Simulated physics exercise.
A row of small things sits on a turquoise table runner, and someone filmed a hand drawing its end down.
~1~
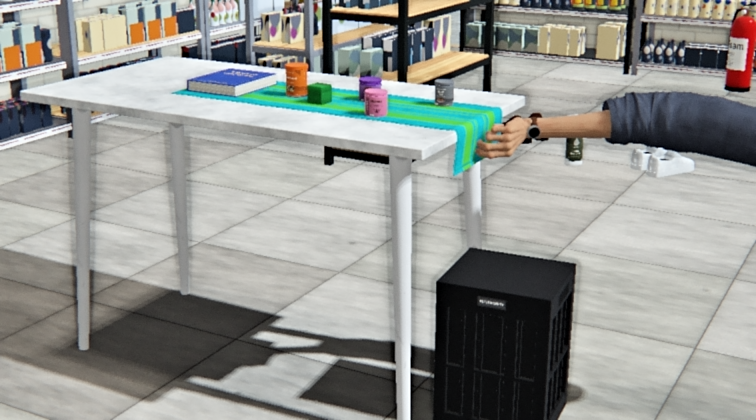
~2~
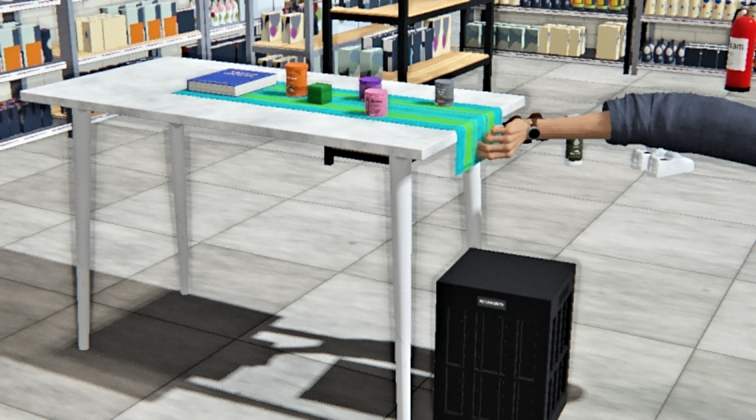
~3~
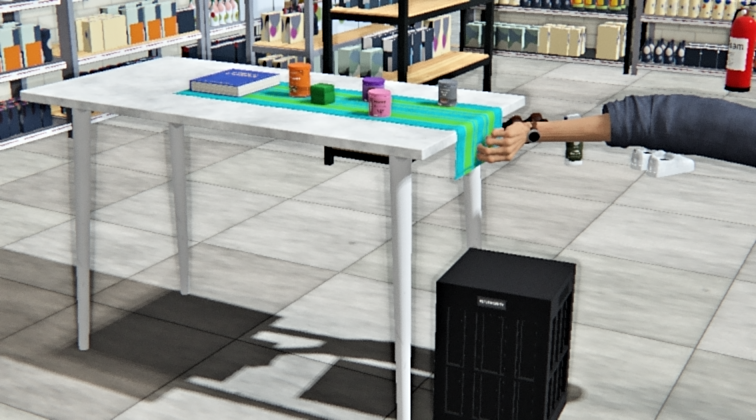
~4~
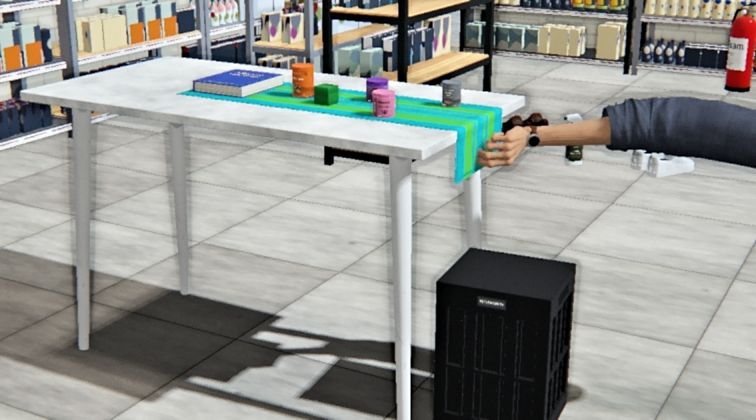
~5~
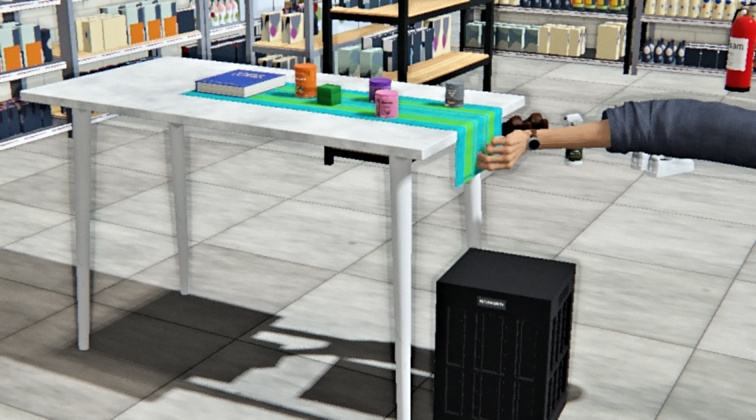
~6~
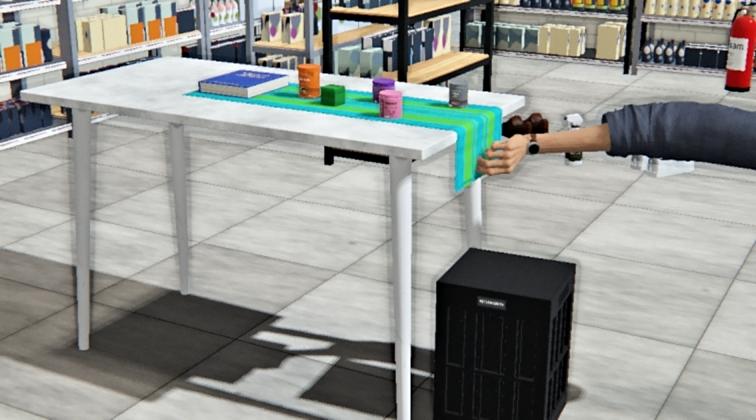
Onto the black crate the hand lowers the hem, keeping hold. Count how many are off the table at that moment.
Off the table: Two.
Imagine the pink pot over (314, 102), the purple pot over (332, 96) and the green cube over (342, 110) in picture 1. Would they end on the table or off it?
In the end the pink pot is still on top, the purple pot is still on top, and the green cube is still on top.
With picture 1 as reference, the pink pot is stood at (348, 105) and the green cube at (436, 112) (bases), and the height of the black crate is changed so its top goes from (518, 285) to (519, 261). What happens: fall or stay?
So the pink pot stays there, and the green cube leaves.
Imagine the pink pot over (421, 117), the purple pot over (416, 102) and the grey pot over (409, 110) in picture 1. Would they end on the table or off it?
For the pink pot it's falling, for the purple pot it's falling, for the grey pot it's falling.
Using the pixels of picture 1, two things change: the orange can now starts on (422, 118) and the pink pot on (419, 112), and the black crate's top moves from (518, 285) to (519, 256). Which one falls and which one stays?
The orange can comes down, the pink pot comes down.
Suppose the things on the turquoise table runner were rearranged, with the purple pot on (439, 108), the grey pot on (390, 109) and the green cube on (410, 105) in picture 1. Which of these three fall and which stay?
Result - purple pot down, grey pot down, green cube down.
Soon after, hem near (479, 217); all still up.
After that, hem on the crate; grey pot and pink pot gone.
In the end, hem on the crate; grey pot and pink pot gone. The count of fallen things is two.
